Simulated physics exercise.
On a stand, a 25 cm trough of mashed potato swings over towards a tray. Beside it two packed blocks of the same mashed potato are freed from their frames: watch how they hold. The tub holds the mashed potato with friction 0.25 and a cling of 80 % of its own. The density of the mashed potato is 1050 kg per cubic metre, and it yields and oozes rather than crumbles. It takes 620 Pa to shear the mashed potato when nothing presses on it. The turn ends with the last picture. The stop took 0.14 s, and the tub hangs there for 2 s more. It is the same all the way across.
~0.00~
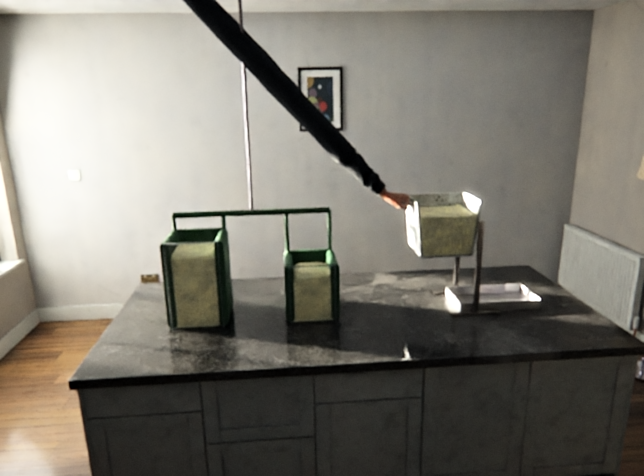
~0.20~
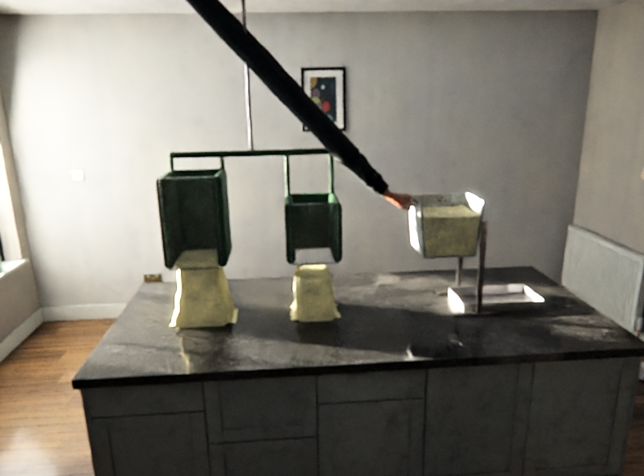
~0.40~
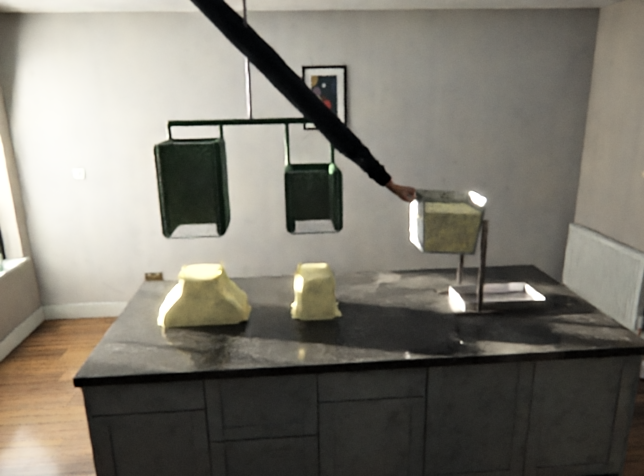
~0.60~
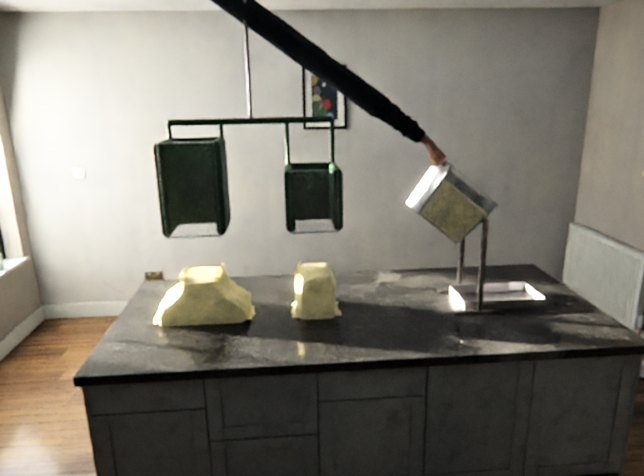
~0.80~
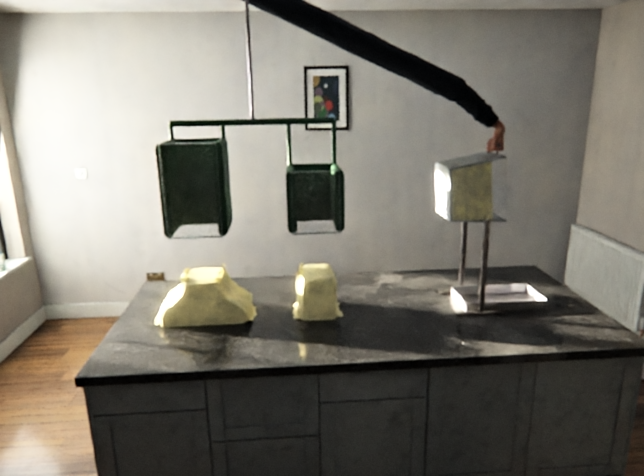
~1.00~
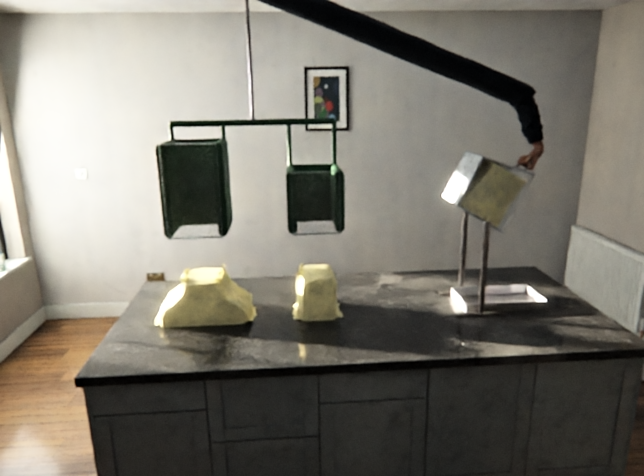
A black-sleeved arm reaches from above over a dark-topped kitchen island in a grey-walled room, seen from a fixed, slightly raised view. Two pale yellow blocks of mash stand in open green holders at left, while a silvery tub of mash sits on a stand at right. The holders lift, the blocks slump, the left one widest, and the hand swings the tub over to the right.
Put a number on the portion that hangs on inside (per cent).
Close to 0 per cent.
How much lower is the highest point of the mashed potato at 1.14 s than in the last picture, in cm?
Roughly 11 cm.
After 1.14 s, the tub is at 115 degrees and holds 61 %.
After 1.31 s, the tub is at 115 degrees and holds 0 %.
After 1.48 s, the tub is at 115 degrees and holds 0 %.
After 1.65 s, the tub is at 115 degrees and holds 0 %.
After 3.00 s, at the end, the tub is at 115 degrees and holds 0 %.
